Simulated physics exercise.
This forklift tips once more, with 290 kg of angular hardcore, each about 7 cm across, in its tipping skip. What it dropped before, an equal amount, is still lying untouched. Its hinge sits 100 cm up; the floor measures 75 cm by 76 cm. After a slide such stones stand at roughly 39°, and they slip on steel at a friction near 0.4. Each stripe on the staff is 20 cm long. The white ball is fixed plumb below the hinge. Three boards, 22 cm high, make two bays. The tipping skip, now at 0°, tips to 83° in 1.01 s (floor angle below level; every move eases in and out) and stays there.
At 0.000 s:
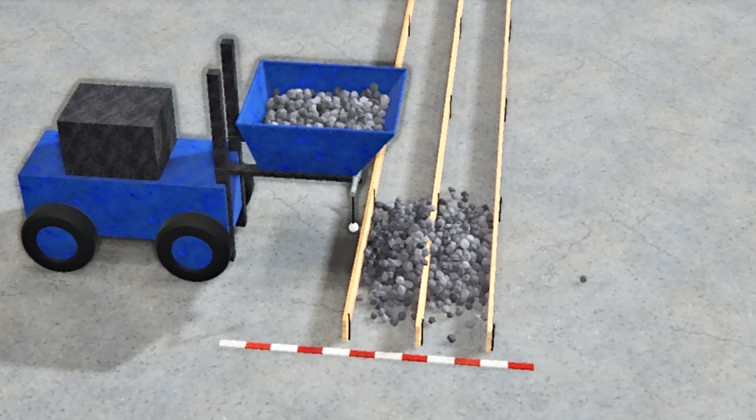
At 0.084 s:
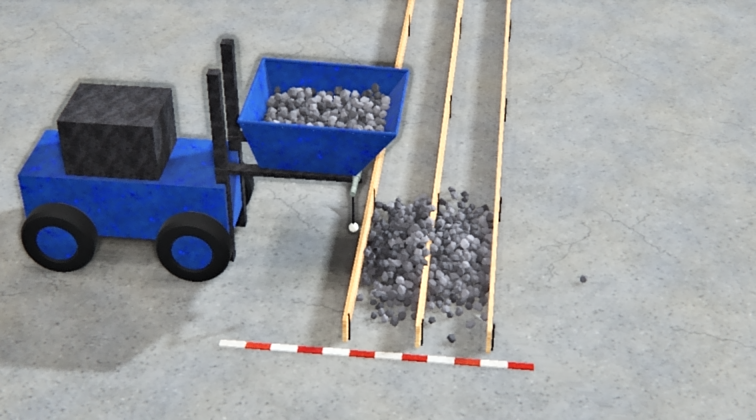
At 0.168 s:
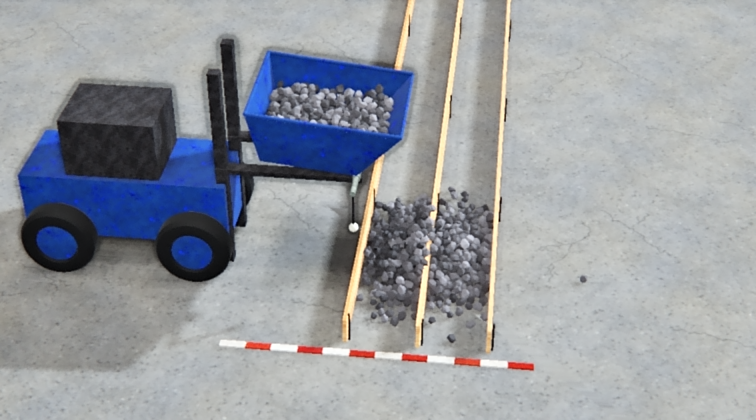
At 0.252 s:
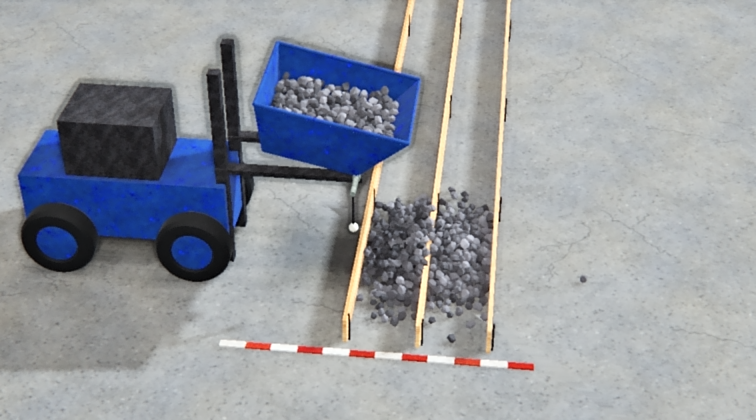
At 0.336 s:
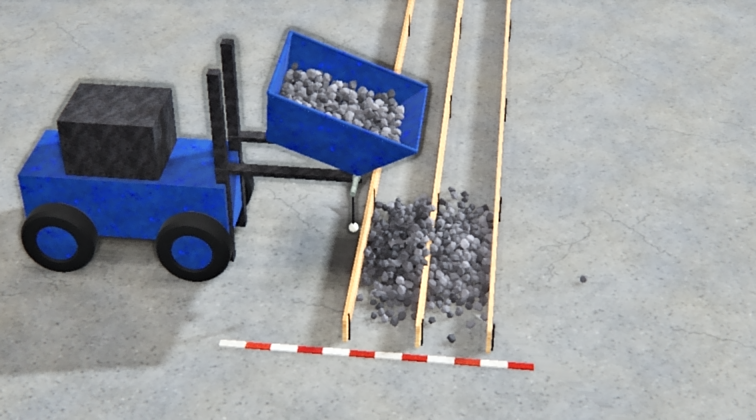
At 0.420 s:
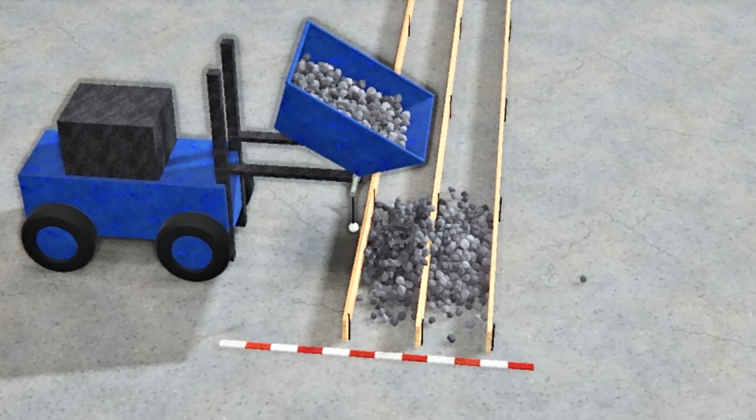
A blue skip full of grey stones, carried on the front of a blue forklift at left, is seen from above on a pale concrete floor. Three long wooden boards run up the middle, a heap of darker stones between them and a red-and-white staff in front. The skip tilts gently, then steeply down to the right, its stones shifting inside, while forklift, heap and camera stay still.
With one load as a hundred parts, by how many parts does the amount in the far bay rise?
Roughly 70 per cent of a load more.
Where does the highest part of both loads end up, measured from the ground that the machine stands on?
Some 46 cm above that level.
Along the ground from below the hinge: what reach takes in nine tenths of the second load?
Roughly 150 cm ahead of it.
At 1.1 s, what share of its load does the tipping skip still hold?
It holds some 85 per cent.
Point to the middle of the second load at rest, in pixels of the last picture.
Their middle is at about (475, 250).
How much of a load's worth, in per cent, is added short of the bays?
About 0 per cent.
After 0.8 s the floor is at 70°; in per cent of one load, 100 in the tipping skip, 54 in the near bay, 46 in the far bay; the foremost stones are at (499, 266).
After 1.1 s the floor is at 83°; in per cent of one load, 87 in the tipping skip, 54 in the near bay, 59 in the far bay; the foremost stones are at (499, 266).
After 1.5 s the floor is at 83°; in per cent of one load, 38 in the tipping skip, 54 in the near bay, 96 in the far bay, 12 past the last board; the foremost stones are at (549, 268).
After 4.0 s the floor is at 83°; in per cent of one load, 0 in the tipping skip, 54 in the near bay, 116 in the far bay, 29 past the last board; the foremost stones are at (617, 262). Net gain in the far bay, 70.
